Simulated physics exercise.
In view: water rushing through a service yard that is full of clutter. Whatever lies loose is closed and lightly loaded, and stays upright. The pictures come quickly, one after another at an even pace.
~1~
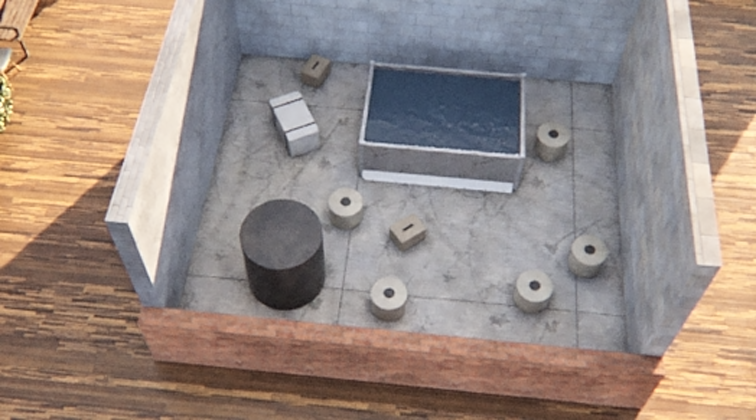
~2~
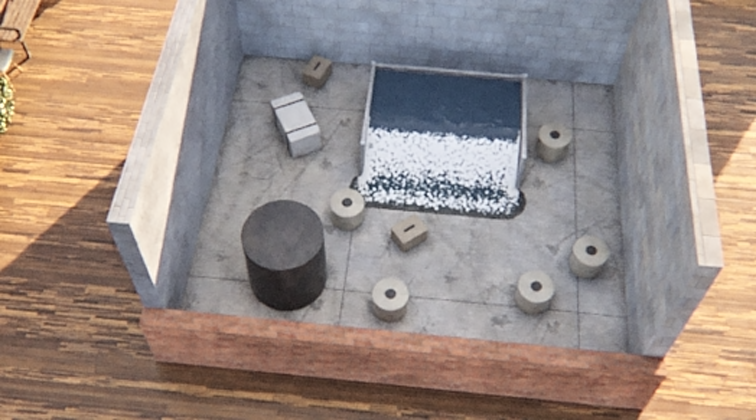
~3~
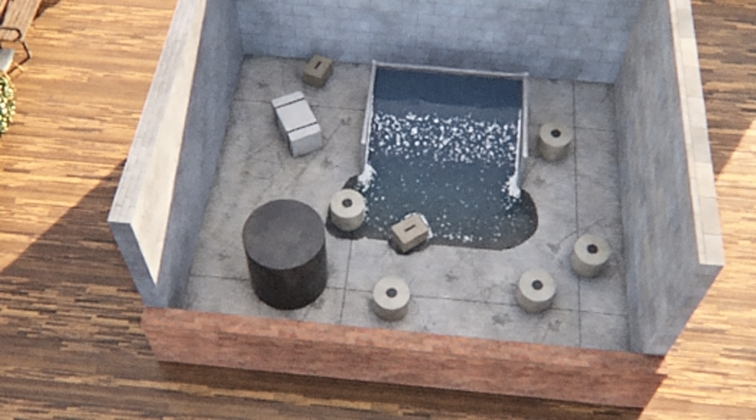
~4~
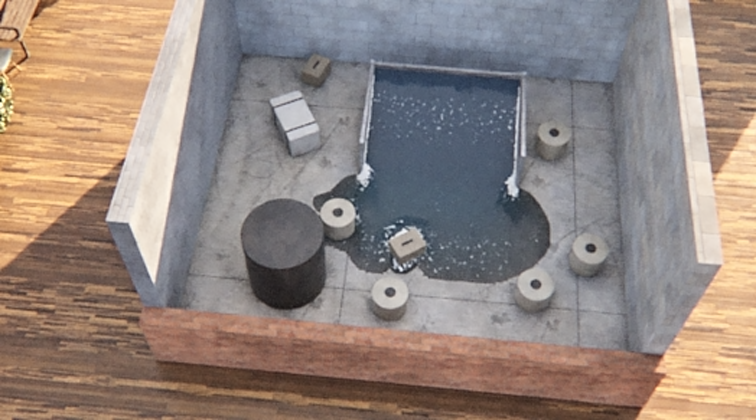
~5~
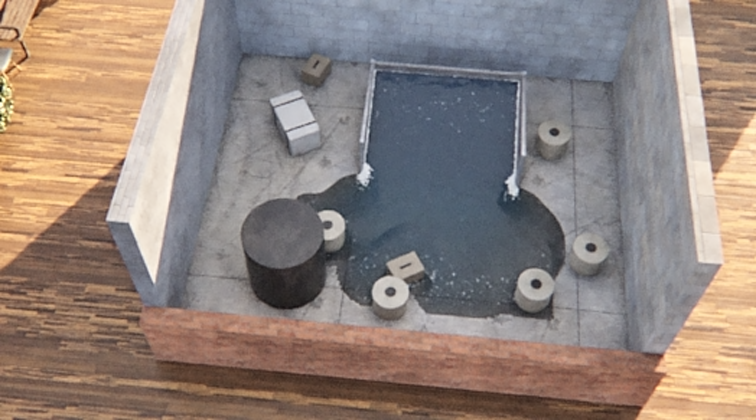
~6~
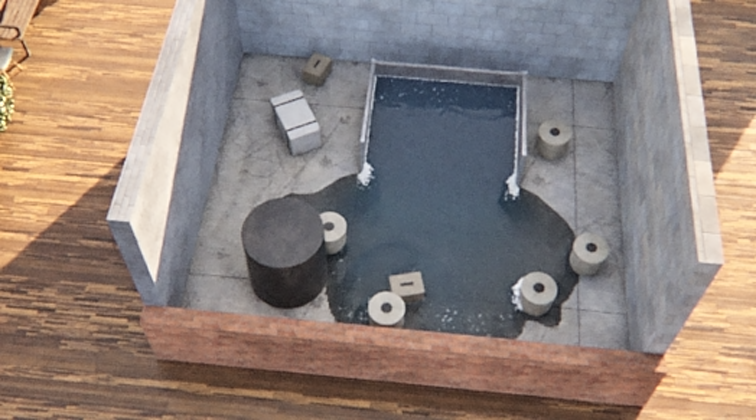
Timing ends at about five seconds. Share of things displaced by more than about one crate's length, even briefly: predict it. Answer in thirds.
Two thirds or more.
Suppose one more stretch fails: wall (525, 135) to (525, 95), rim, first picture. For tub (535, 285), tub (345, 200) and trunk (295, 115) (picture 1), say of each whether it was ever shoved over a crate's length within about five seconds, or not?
Travels that far, falls short, falls short.
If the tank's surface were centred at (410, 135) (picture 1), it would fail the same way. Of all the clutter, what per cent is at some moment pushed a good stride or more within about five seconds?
90 %, roughly.
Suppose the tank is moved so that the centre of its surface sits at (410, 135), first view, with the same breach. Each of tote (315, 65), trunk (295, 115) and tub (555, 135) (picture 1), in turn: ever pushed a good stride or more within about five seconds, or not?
Taking them in turn: Kept near its start; got sent well off; got sent well off.
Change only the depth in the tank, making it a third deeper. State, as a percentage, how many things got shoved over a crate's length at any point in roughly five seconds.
Roughly 90 per cent of them.
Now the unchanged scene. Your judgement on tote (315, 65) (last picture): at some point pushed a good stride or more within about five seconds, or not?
Answer for this object: Not so far.
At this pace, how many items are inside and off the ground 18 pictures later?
That makes 5.
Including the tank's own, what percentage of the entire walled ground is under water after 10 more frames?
My figure is about 60 percent.
A moment on, 3 of 8 are well off their spots; 3 afloat.
Next, 4 of 8 are well off their spots; 5 afloat.
Later, 5 of 8 are well off their spots; 5 afloat.
In the end, 7 of 8 are well off their spots, and 7 have been at some point; 6 afloat.
